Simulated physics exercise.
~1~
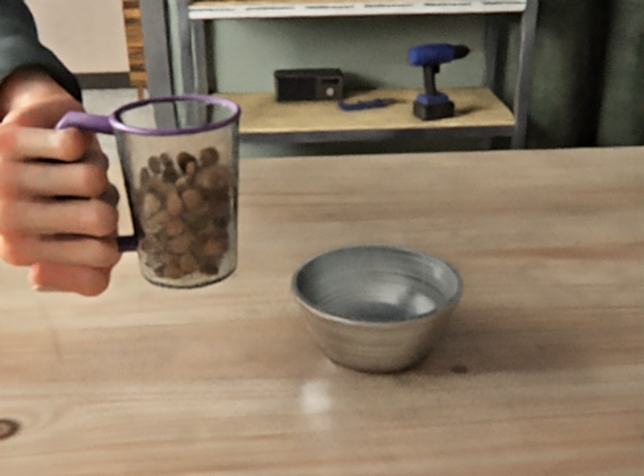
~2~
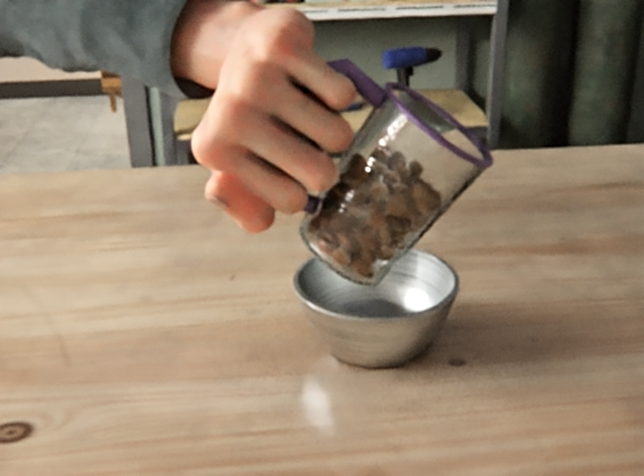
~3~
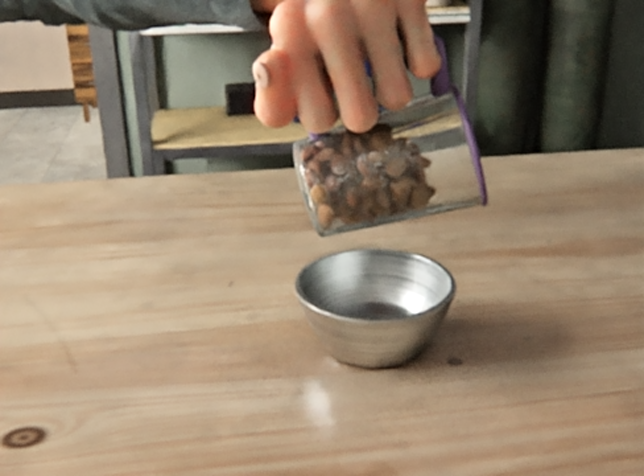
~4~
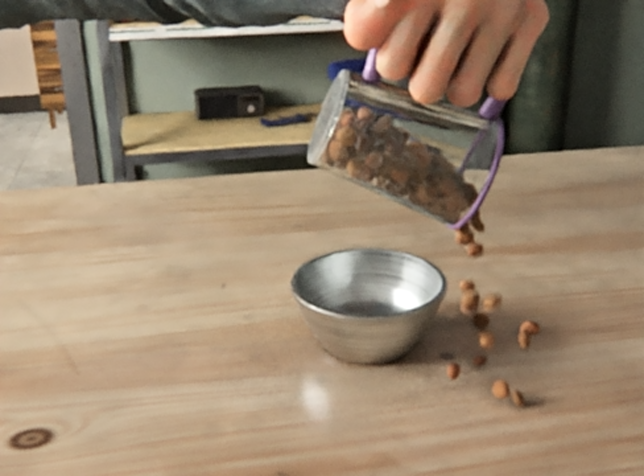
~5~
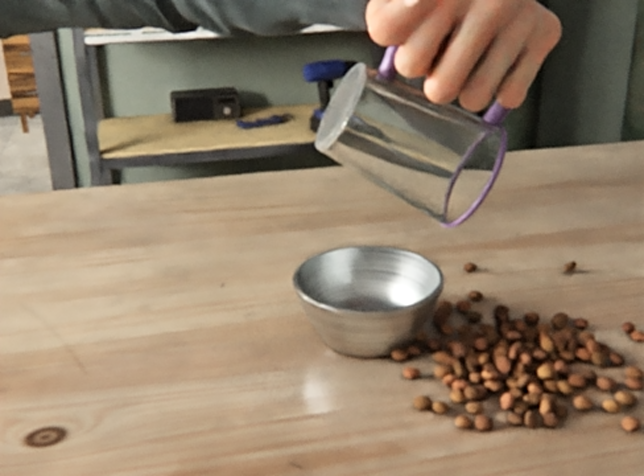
A hand tips a clear cup, spilling brown pieces beside the empty metal bowl.
